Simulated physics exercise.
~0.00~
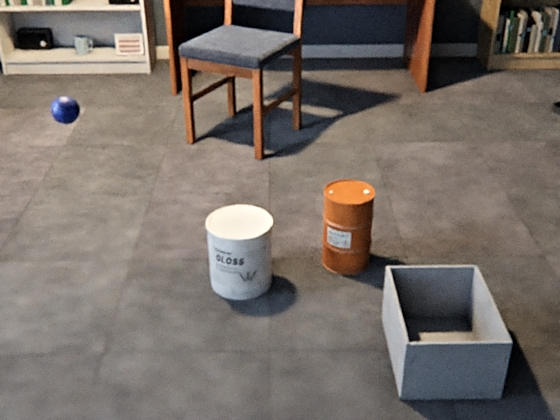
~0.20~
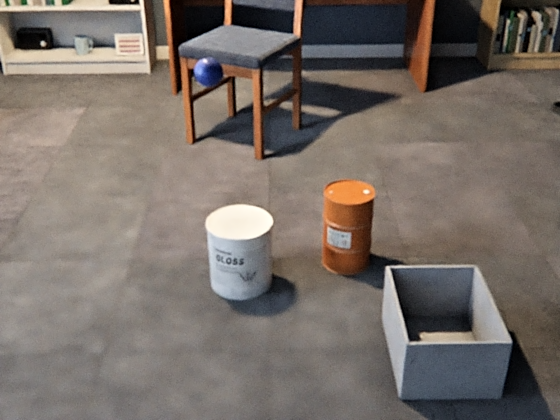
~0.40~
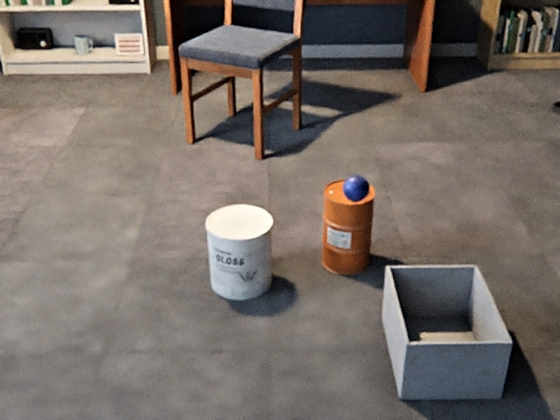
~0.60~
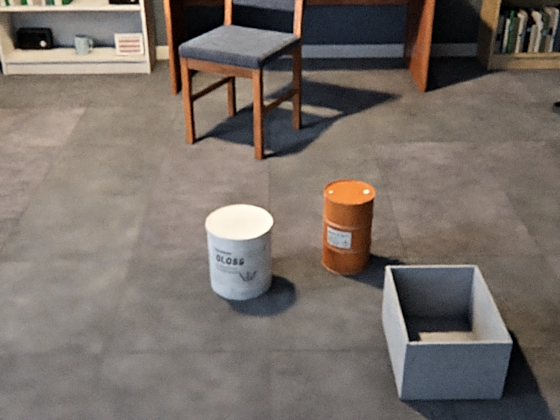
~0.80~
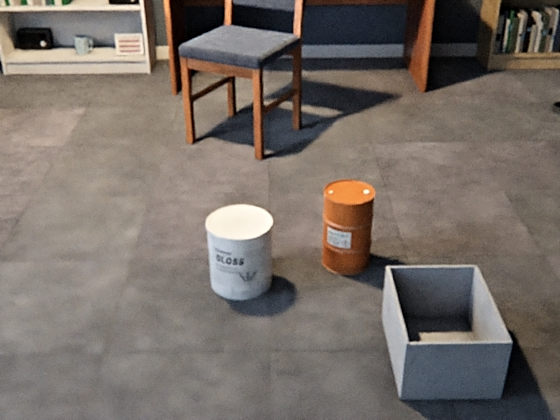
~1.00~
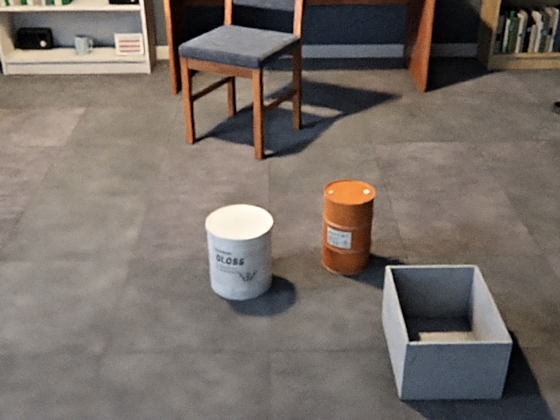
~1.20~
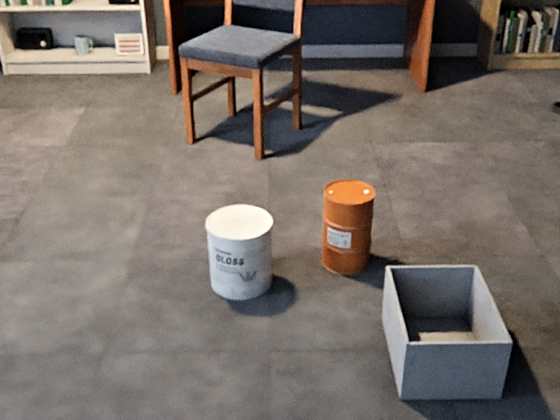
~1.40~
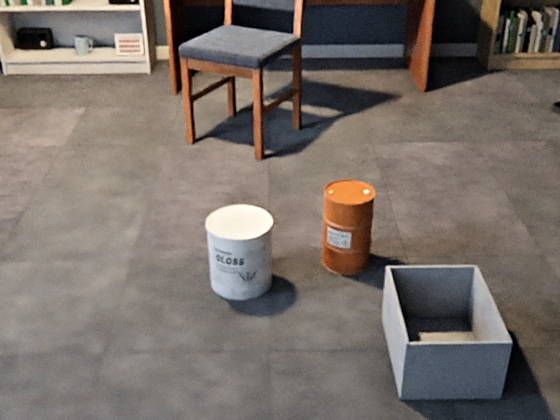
The footage shows a blue ball flying rightward past a chair, then down across an orange canister toward an open gray box on the floor. It ends inside the box, hidden from view, while the canister and white pail stay standing in place.
